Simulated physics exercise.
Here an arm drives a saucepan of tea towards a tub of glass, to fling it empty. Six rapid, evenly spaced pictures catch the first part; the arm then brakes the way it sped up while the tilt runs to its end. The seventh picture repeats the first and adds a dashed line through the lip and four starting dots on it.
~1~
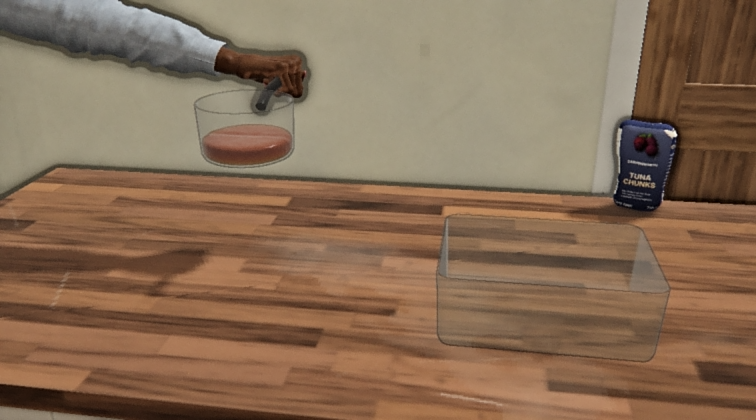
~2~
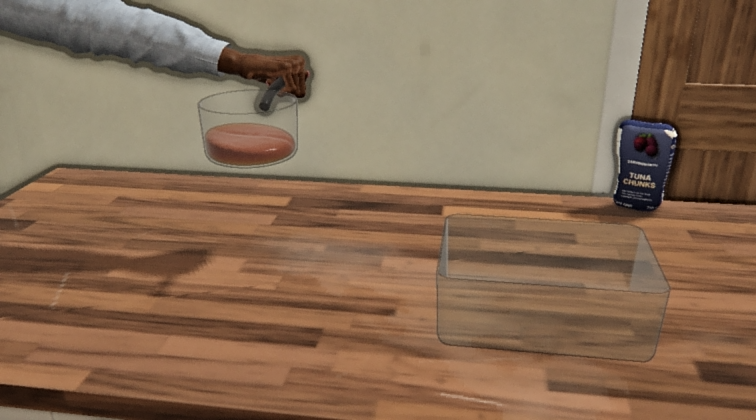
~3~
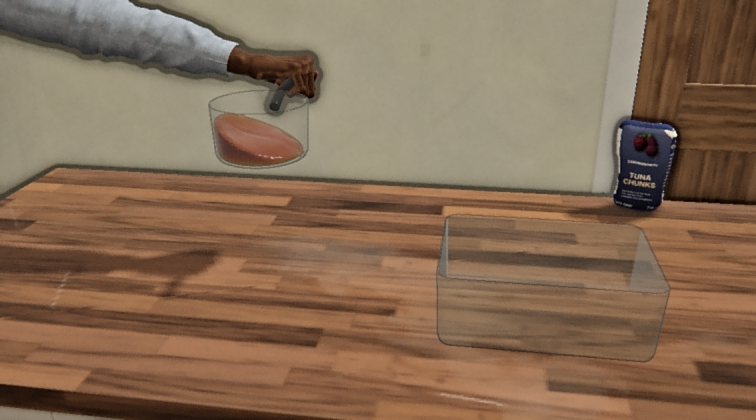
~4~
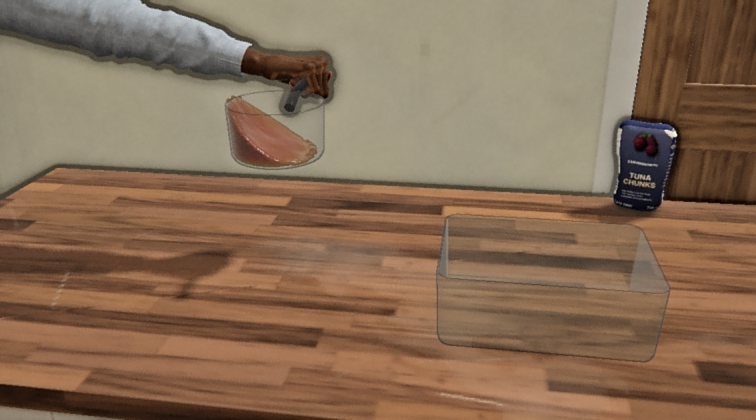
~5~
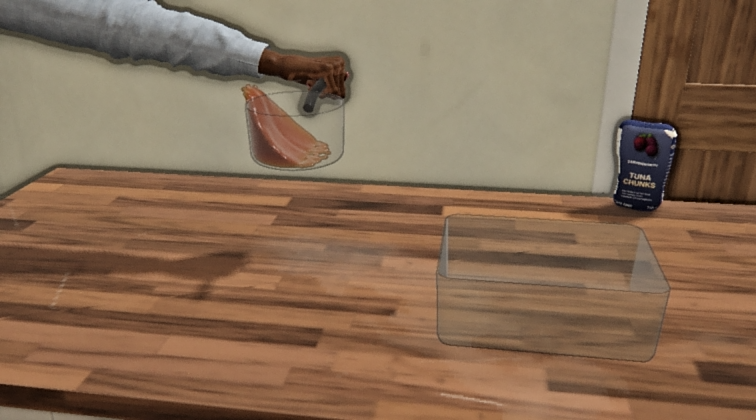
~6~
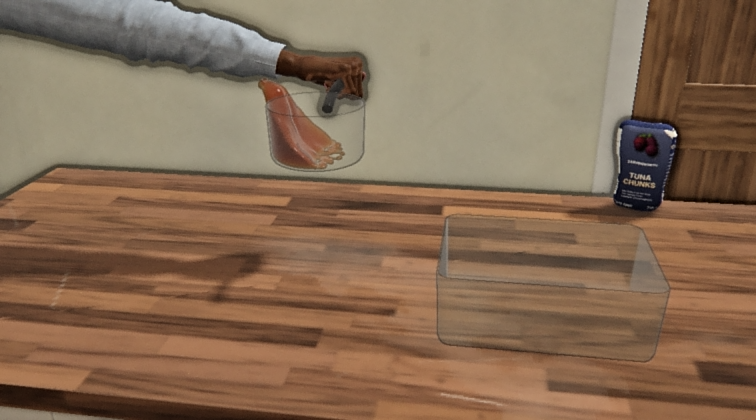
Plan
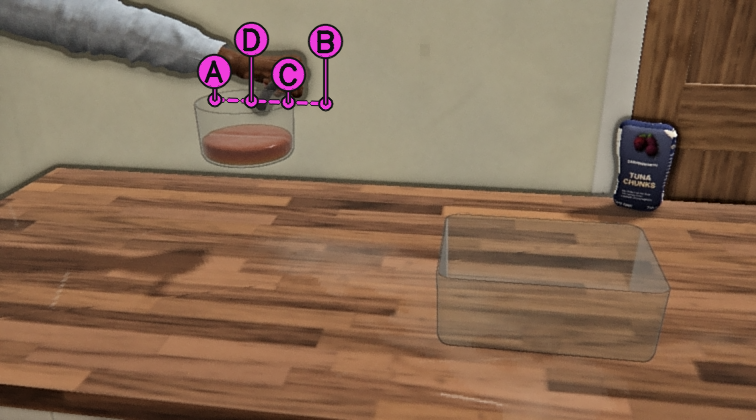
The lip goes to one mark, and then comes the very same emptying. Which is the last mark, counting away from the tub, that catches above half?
The answer is dot B.
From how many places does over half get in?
One.
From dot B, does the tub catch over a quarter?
Yes, it does.
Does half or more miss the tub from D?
Yes.
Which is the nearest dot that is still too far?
C it is.
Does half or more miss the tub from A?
Yes.
On the marked copy, A at (214, 99); B at (325, 103); C at (288, 102); D at (251, 101).
With A, about 1 % lands in the tub, 99 % falls short.
With B, about 85 % lands in the tub, 12 % falls short and 3 % goes beside or beyond.
With C, about 18 % lands in the tub, 80 % falls short.
With D, about 5 % lands in the tub, 94 % falls short.
